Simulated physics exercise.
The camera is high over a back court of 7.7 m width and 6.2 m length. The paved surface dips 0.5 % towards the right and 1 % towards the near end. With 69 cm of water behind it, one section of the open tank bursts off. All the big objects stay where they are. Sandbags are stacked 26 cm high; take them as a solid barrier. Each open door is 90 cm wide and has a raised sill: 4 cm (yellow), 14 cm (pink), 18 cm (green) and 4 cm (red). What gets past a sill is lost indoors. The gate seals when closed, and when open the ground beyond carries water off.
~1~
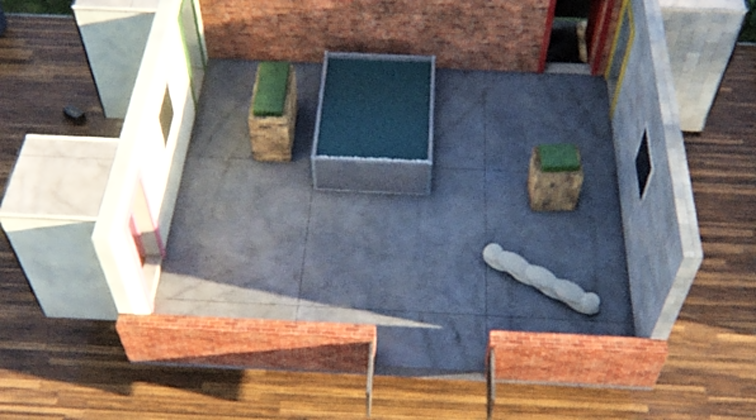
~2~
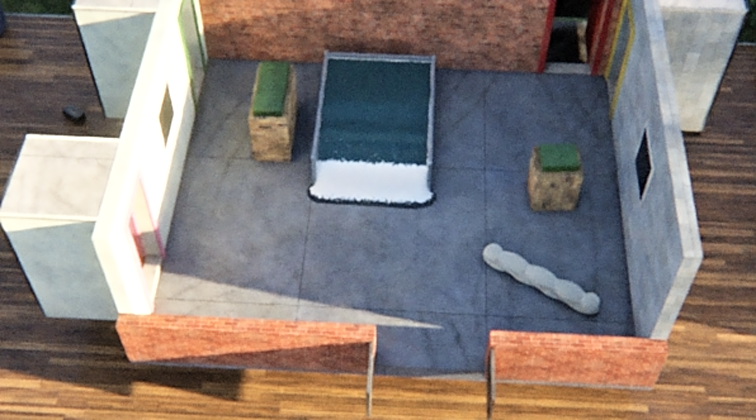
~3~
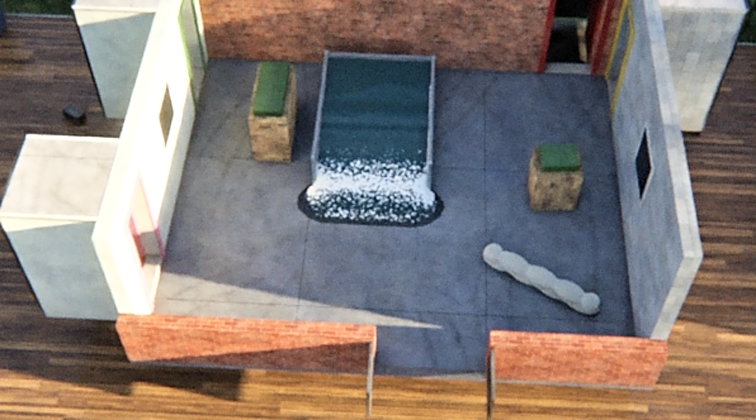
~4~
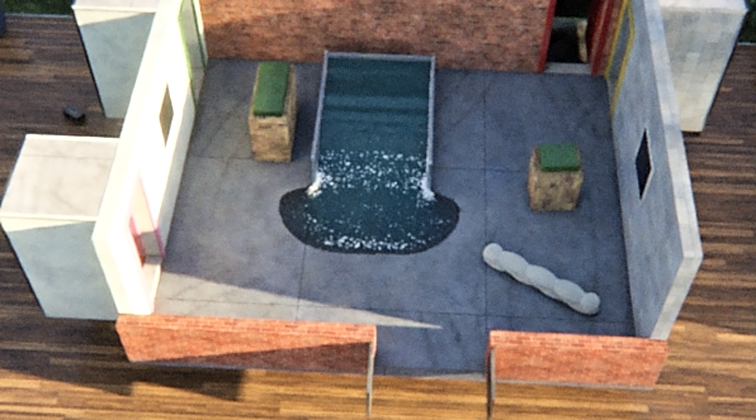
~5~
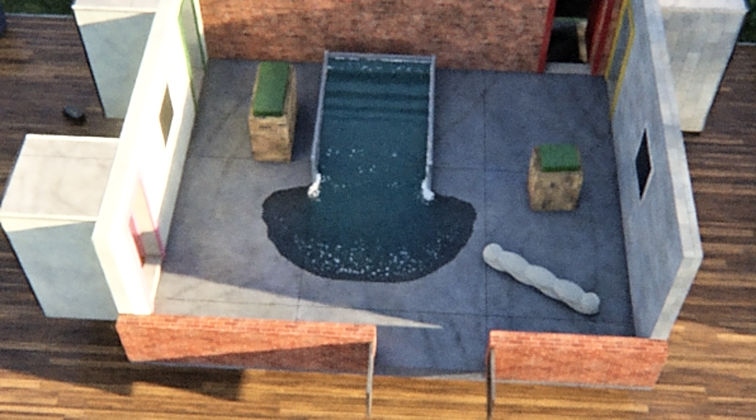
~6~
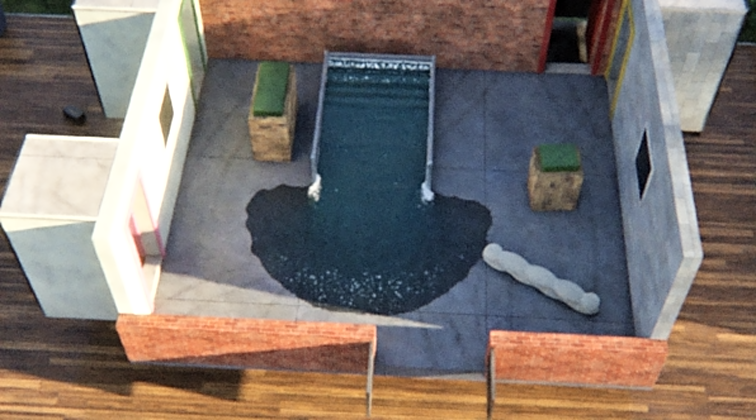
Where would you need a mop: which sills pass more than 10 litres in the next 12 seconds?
Within that time: At the yellow door it does not reach the limit; at the pink door it passes the limit; at the green door it keeps below the limit; at the red door it stays under the limit.
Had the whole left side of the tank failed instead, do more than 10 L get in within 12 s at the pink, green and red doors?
Against that limit: Pink past it, green above, red not over.
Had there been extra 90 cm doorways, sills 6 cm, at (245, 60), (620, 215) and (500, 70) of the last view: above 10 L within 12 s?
In turn: Above, under, below.
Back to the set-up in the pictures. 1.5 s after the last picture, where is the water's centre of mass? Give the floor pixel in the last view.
At about (360, 224).
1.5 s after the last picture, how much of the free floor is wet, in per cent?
Some 40 per cent of it.
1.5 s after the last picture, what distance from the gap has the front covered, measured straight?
Some 5.0 m out.
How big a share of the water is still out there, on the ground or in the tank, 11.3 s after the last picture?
About 58 per cent.
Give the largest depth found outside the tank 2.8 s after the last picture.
Roughly 34 cm.
Then, 0.7 s after the last picture water covers 35 % of the floor and is deepest (36 cm) near (353, 350); yellow door not reached, pink door not reached, green door not reached, red door not reached.
Then, 1.5 s after the last picture water covers 40 % of the floor and is deepest (38 cm) near (146, 339); yellow door not reached, pink door 5 cm at the sill, 0 L in, green door not reached, red door not reached.
Then, 2.8 s after the last picture water covers 45 % of the floor and is deepest (34 cm) near (146, 339); yellow door not reached, pink door 23 cm at the sill, 22 L in, green door not reached, red door not reached.
Then, 6.3 s after the last picture water covers 80 % of the floor and is deepest (13 cm) near (611, 363); yellow door 2 cm at the sill, 0 L in, pink door 9 cm at the sill, 55 L in, green door 9 cm at the sill, 0 L in, red door not reached.
Then, 11.3 s after the last picture water covers 95 % of the floor and is deepest (10 cm) near (634, 365); yellow door 7 cm at the sill, 1 L in, pink door 4 cm at the sill, 55 L in, green door 5 cm at the sill, 0 L in, red door 5 cm at the sill, 3 L in.
